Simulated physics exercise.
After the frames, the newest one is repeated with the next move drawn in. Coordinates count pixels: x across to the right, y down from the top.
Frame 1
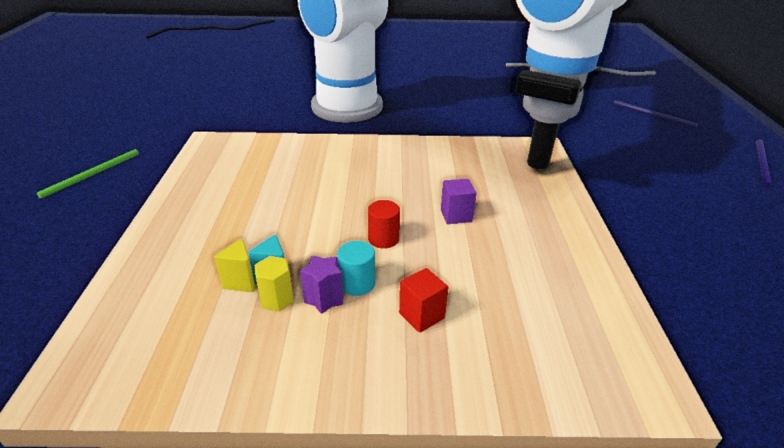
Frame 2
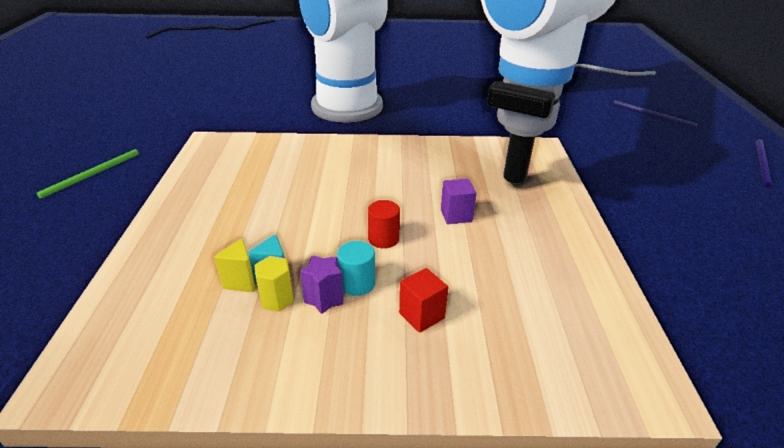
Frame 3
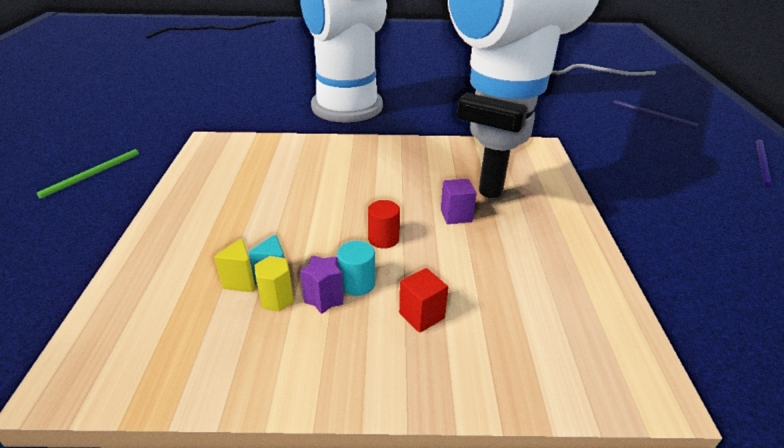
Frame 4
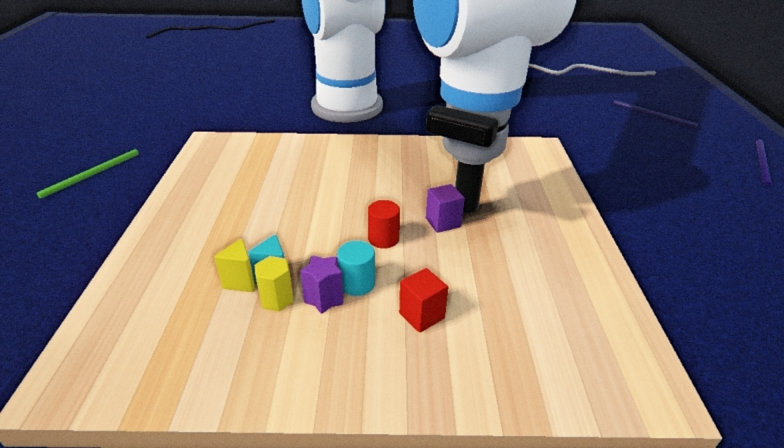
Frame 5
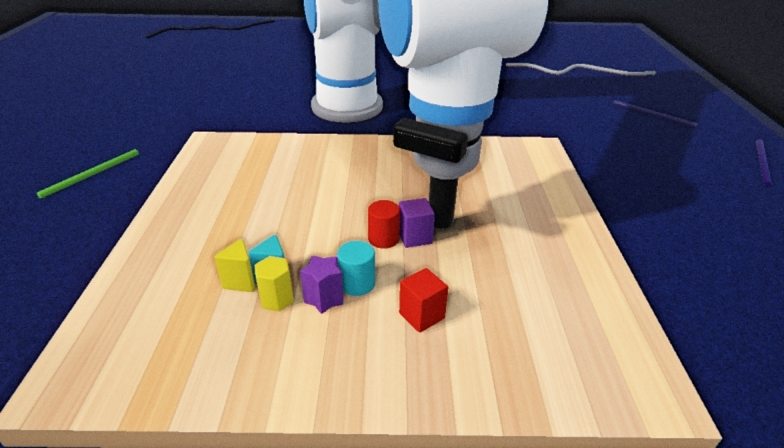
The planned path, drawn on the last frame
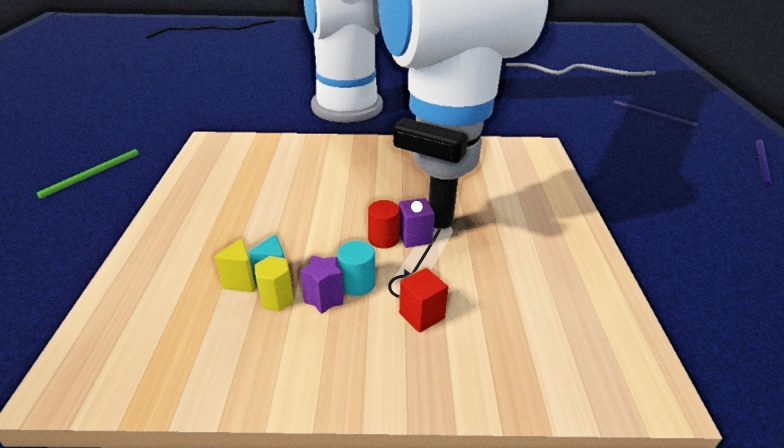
A white and blue robot arm with a black bar at its tip reaches over the back right of a pale wooden board on dark blue cloth, seen from the front and above by a still camera. Red, purple, turquoise and yellow blocks sit around the board's middle and left. The bar moves left and toward the viewer, pushing the purple square block beside the red cylinder.
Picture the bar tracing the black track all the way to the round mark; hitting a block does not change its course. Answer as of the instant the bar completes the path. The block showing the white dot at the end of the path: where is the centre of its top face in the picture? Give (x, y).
Put as a pixel place, it's (397, 218).
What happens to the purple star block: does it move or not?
It is still on its spot.
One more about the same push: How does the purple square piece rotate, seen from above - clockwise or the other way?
Rotation: Clockwise.
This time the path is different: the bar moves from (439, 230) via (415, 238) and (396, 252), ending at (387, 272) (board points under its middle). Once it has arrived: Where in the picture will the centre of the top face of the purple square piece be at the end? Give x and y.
Answer: (361, 227).
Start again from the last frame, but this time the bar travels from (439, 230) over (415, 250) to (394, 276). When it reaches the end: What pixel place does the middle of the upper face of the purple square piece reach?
It will likely be found at (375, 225).
Drawn move, straight from (439, 230) to (405, 287); the dot is on the purple square piece.
What follows on the original path. One third of the way, bar (429, 240); red cylinder (370, 210); purple square piece (399, 217), turned 35° clockwise.
Two thirds of the way, bar (418, 259); red cylinder (369, 210); purple square piece (397, 218), turned 40° clockwise.
At the end, bar (405, 279); purple star block still; red cylinder (369, 210); purple square piece (397, 218), turned 40° clockwise; red square piece still.
